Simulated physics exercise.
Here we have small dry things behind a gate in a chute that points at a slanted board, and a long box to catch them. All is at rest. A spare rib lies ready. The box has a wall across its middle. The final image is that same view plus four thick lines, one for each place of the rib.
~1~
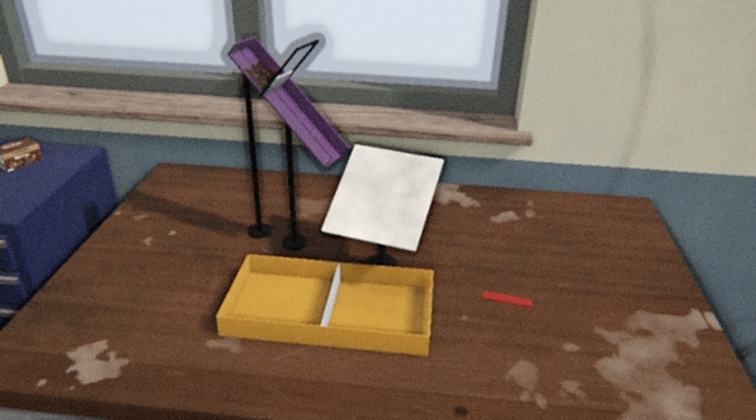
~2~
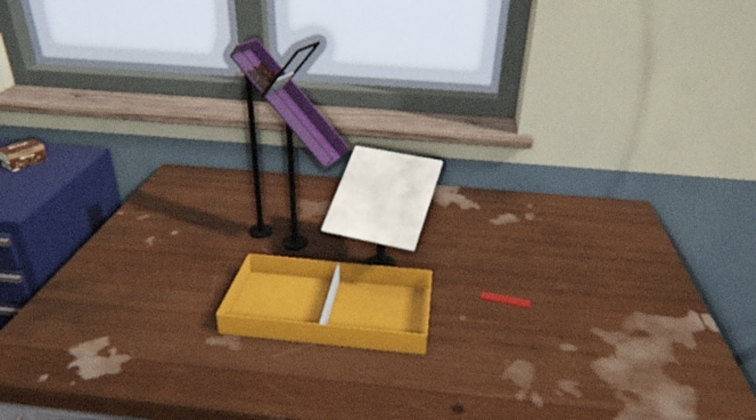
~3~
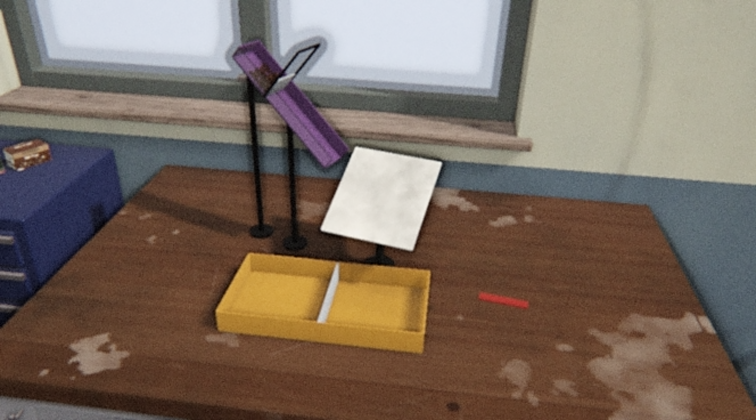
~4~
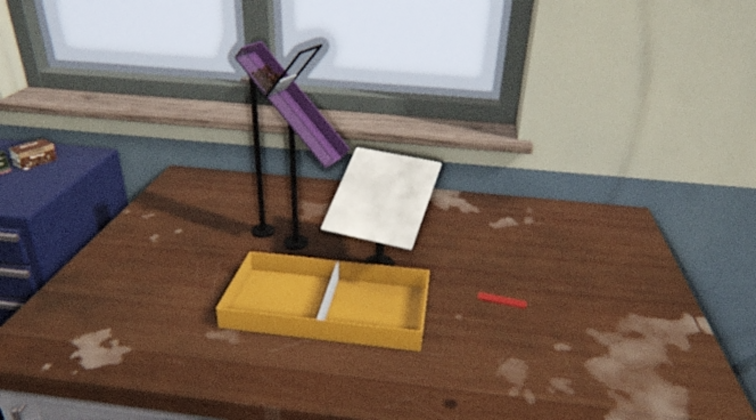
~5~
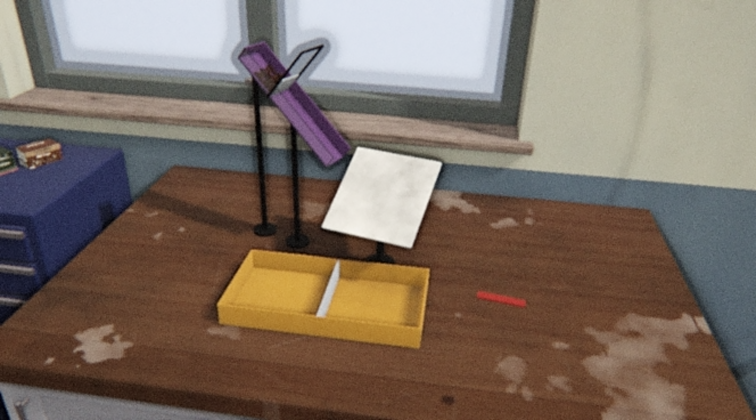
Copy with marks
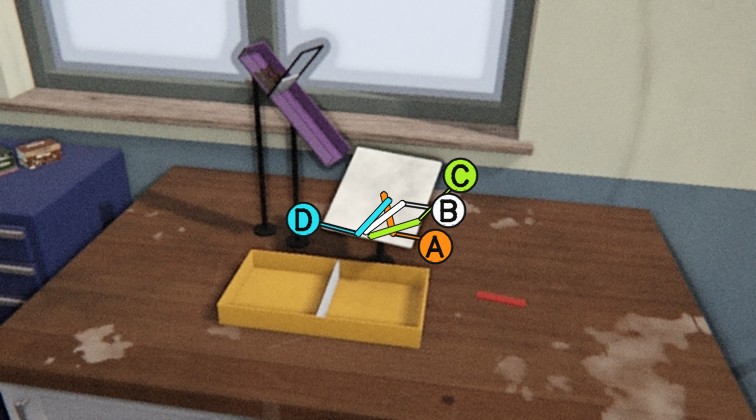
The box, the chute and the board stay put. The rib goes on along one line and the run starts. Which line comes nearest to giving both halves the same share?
D beats the others.
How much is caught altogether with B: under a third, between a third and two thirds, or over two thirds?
It is over two thirds.
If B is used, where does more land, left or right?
More lands on the right.
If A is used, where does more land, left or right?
Right.
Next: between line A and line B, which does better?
B.
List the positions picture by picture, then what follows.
Load behind the gate (268, 76), allspice berries; lip of the chute (333, 162), sloping fairly steeply, in the first picture.
Middle of the board (383, 195), tilted fairly steeply; middle of its low edge (366, 240); of its high edge (398, 153), in the second picture.
Front corners of the box (216, 311) and (423, 334); front end of its middle wall (318, 322); gate still shut (285, 79), in the third picture.
Middle of the load (273, 79); lip (333, 163), in the fourth picture.
Middle of the load (275, 79); lip (335, 162), in the fifth picture.
On the marked copy, line A from (383, 194) to (393, 233); line B from (402, 203) to (365, 231); line C from (417, 221) to (371, 236); line D from (388, 200) to (357, 233).
With A, of what is caught, about a tenth in the left half, almost all in the right.
With B, of what is caught, roughly a quarter in the left half, the larger part in the right.
With C, of what is caught, about a tenth in the left half, almost all in the right.
With D, of what is caught, roughly half in the left half, roughly half in the right.
